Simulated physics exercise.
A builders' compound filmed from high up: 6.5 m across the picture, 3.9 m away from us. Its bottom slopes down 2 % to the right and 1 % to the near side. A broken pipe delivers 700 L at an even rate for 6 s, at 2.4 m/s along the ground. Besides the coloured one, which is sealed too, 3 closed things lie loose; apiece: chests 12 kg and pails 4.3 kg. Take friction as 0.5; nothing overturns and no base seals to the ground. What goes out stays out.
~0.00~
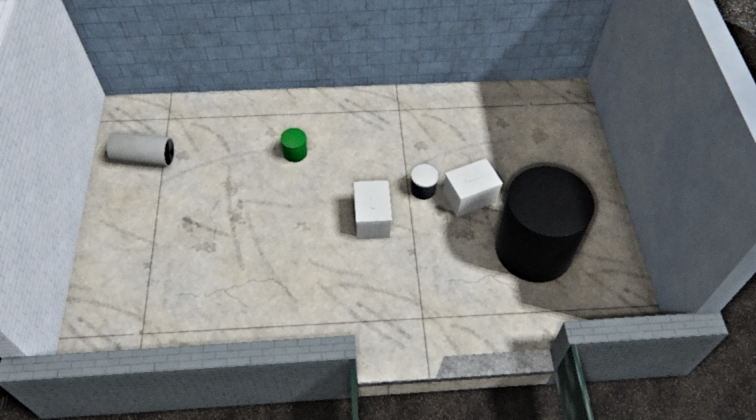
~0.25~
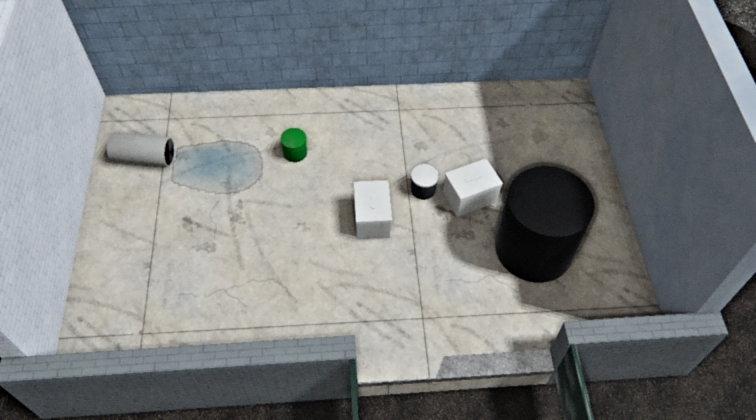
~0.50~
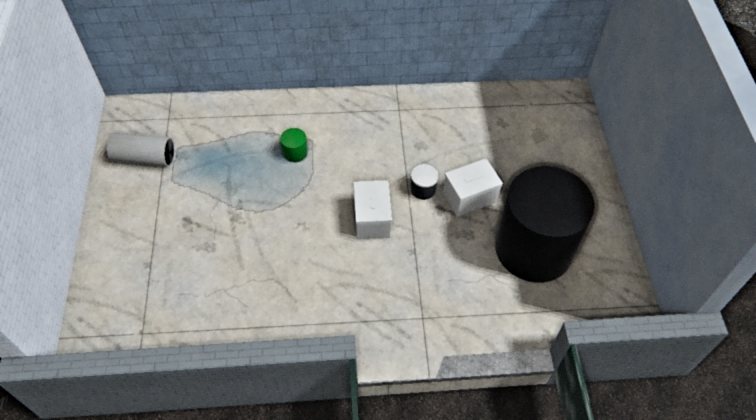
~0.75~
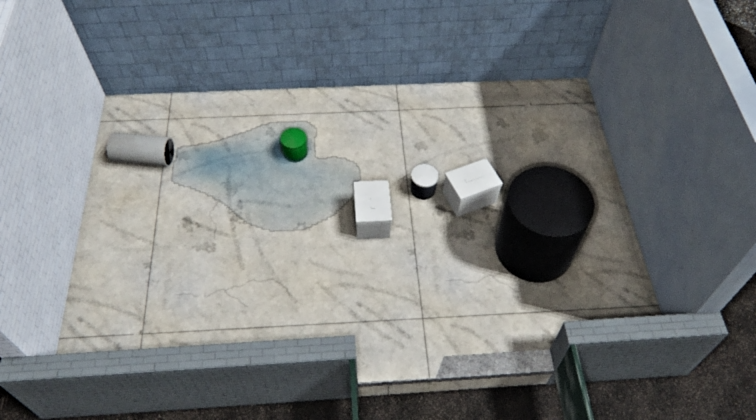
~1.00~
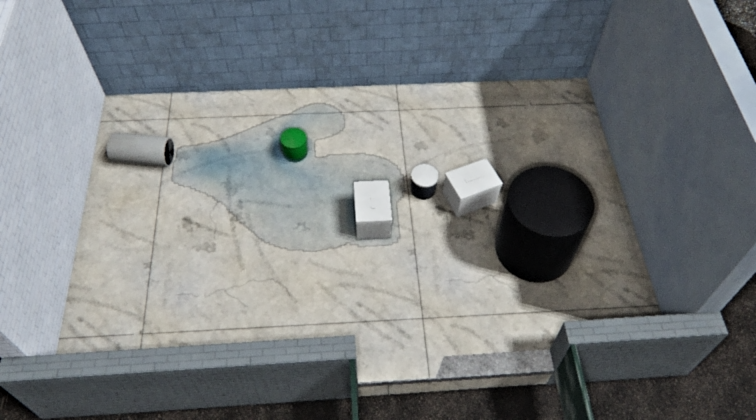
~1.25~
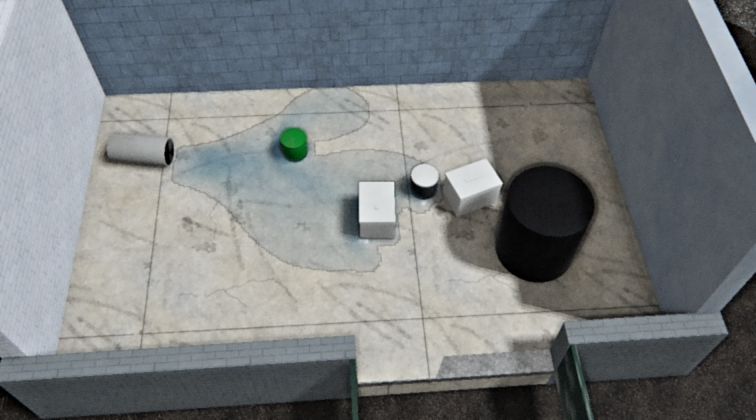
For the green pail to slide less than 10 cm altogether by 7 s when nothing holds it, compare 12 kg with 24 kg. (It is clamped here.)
Verdict: Only the higher weight holds it.
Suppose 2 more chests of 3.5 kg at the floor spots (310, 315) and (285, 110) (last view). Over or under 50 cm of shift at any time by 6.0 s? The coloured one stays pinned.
In that order: Less, less.
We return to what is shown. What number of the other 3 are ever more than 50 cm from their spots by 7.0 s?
I count 3.
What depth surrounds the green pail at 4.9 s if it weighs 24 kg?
Roughly 7 cm.
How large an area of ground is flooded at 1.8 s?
About 7.0 m2.
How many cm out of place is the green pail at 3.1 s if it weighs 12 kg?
About 60 cm.
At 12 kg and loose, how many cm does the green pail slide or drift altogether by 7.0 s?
About 60 cm.
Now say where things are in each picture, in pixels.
In the first frame, the green pail at (293, 138) rests on the ground; 0.0 m2 under water; 0 of 4 have shifted.
In the second frame, the green pail at (293, 138) rests on the ground; 0.6 m2 under water; 0 of 4 have shifted.
In the third frame, the green pail at (293, 138) rests on the ground; 1.3 m2 under water; 0 of 4 have shifted.
In the fourth frame, the green pail at (293, 138) rests on the ground; 2.2 m2 under water; 0 of 4 have shifted.
In the fifth frame, the green pail at (293, 138), on the bottom; water covers 3.2 m2; 0 of 4 have shifted.
In the sixth frame, the green pail at (293, 138), on the bottom; 4.3 m2 under water; 1 of 4 have shifted.
After 1.8 s the green pail would be 37 cm from its start with 12 kg and 0 cm from its start with 24 kg; 7 cm of water round it then.
After 3.1 s the green pail would be 55 cm from its start with 12 kg and 0 cm from its start with 24 kg; 7 cm of water round it then.
After 4.9 s the green pail would be 55 cm from its start with 12 kg and 0 cm from its start with 24 kg; 7 cm of water round it then.
After 7.0 s the green pail would be 55 cm from its start with 12 kg and 0 cm from its start with 24 kg; 1 cm of water round it then.
